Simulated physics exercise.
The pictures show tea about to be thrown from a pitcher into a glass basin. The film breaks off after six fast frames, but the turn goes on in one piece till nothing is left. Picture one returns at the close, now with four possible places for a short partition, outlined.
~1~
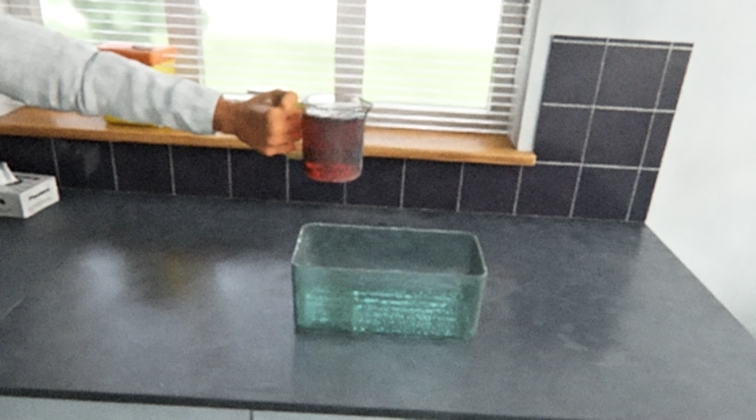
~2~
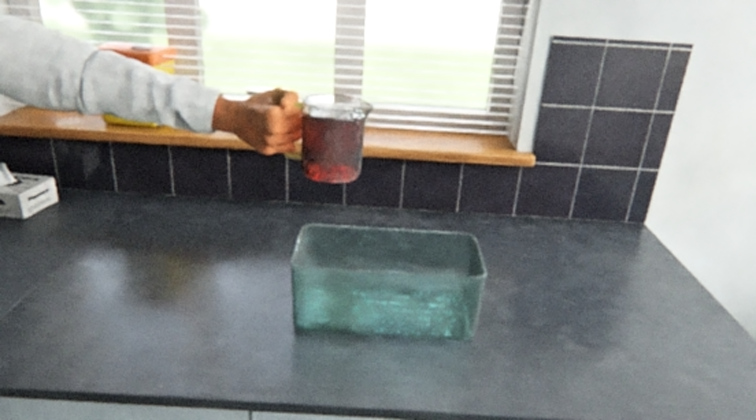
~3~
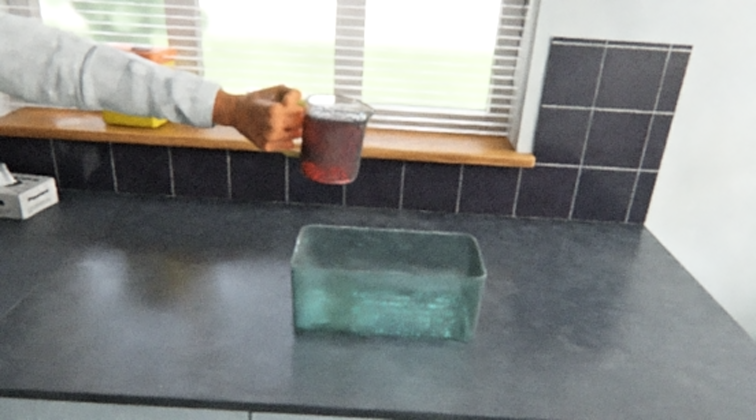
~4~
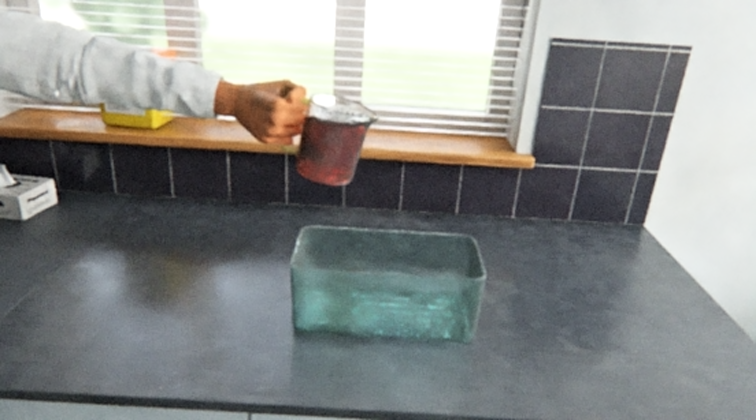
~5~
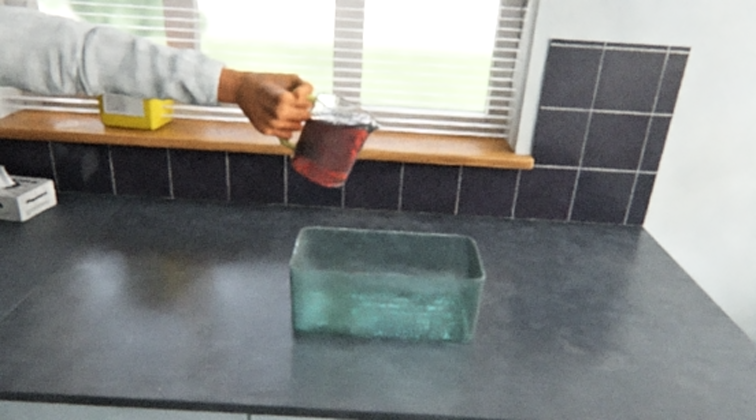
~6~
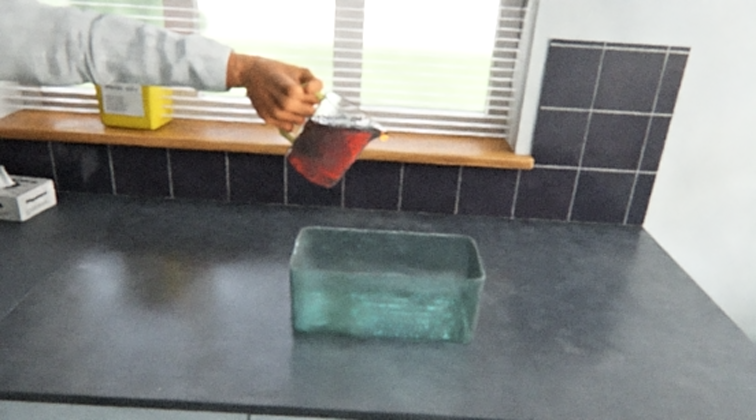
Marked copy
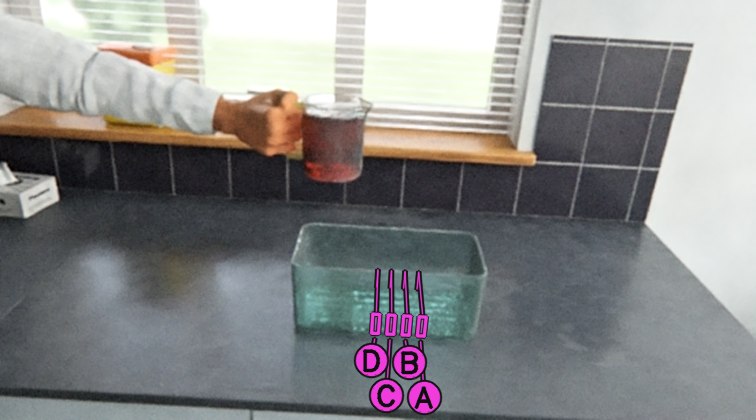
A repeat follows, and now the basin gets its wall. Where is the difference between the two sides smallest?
A.
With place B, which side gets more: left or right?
The right one.
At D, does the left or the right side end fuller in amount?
The right one.
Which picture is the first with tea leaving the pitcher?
Picture 6.
On the marked copy, A at (420, 341); B at (405, 340); C at (390, 339); D at (374, 338).
For place A, about 41 % ends left of the wall and 57 % right of it.
For place B, about 12 % ends left of the wall and 86 % right of it.
For place C, about 8 % ends left of the wall and 90 % right of it.
For place D, about 6 % ends left of the wall and 92 % right of it.
